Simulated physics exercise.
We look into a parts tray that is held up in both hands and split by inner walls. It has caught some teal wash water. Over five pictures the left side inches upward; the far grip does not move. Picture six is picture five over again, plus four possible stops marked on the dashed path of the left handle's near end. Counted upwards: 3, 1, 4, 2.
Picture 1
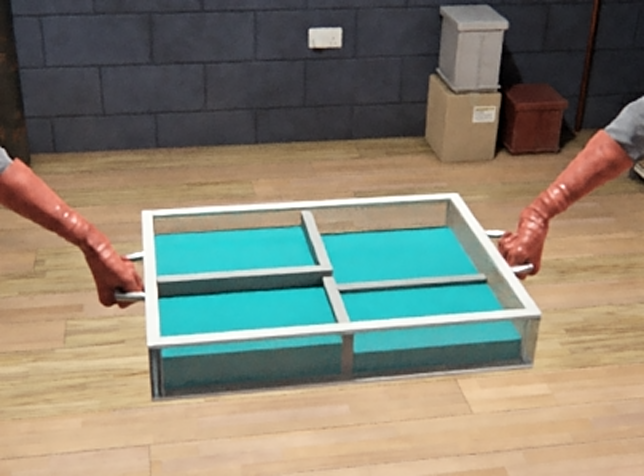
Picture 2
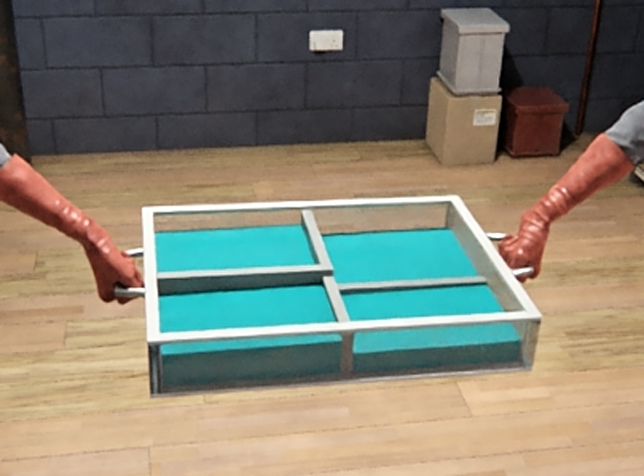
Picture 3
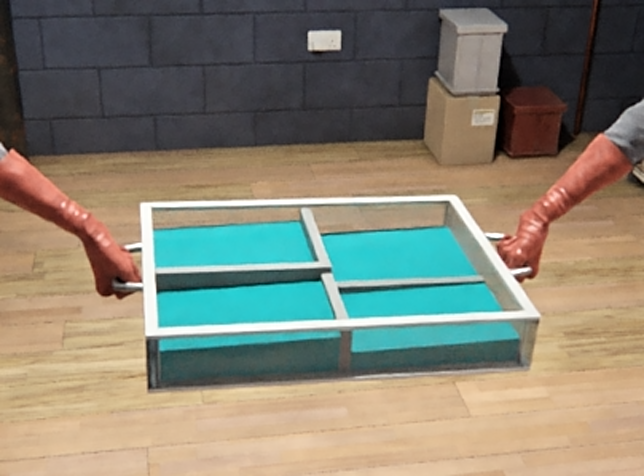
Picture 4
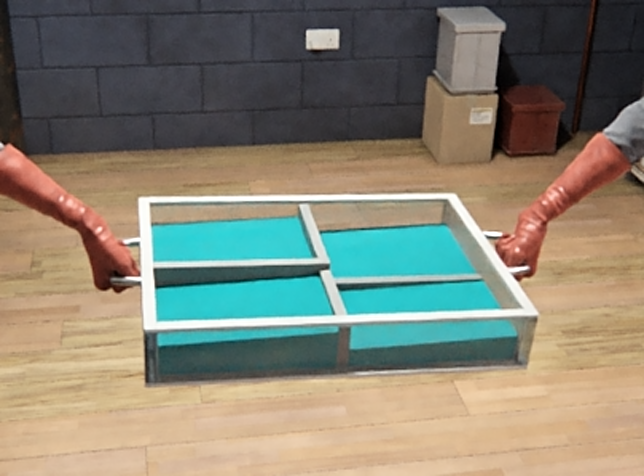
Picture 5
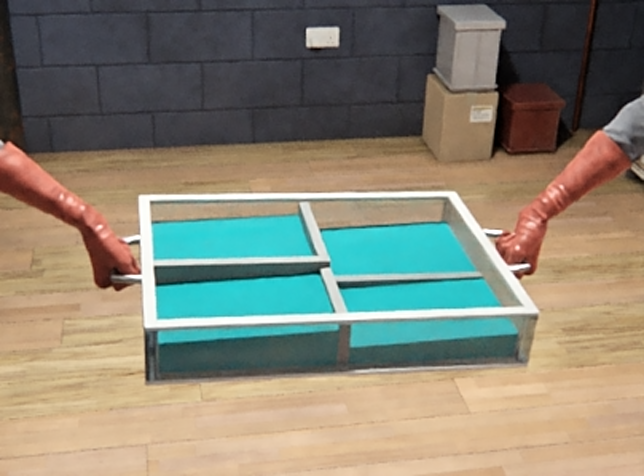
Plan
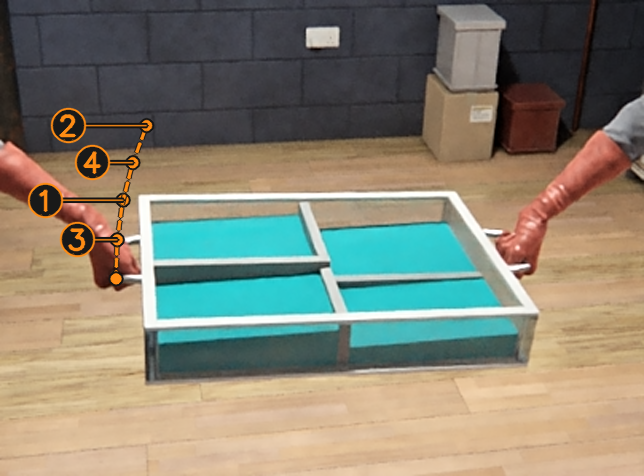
In a room with a pale wooden floor and a dark block wall, seen from slightly above, the view stays almost still. Two hands in reddish-brown gloves, one at each side, grip a pale-rimmed, clear-sided tray with four bays of teal liquid, with grey and brown boxes behind at the right. The left hand lifts its handle slightly, tilting the tray gently down to the right.
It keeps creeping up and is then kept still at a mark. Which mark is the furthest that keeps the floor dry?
Stop 1.
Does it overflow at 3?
No, that is safe.
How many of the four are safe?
Two of them.
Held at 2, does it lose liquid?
Yes.
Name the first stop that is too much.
4 it is.
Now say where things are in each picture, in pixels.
The tray is level; deepest in the front left bay, at (249, 317), shallowest in the back right; left handle at (119, 278).
Tipped about 1° down to the right; no wall is crossed; left handle at (119, 273).
Tipped about 2° down to the right; no wall is crossed; left handle at (117, 268).
Tipped about 3° down to the right; no wall is crossed; left handle at (115, 262).
Tipped about 3° down to the right; deepest in the front left bay, at (246, 304), shallowest in the back right; left handle at (116, 260).
On the marked copy, 1 at (123, 200); 2 at (146, 125); 3 at (117, 239); 4 at (132, 162).
Choosing 1, nothing spills; the back left bay holds the most.
Choosing 2, about 33 % goes over the rim.
Choosing 3, nothing spills; the back left bay holds the most.
Choosing 4, about 13 % goes over the rim.
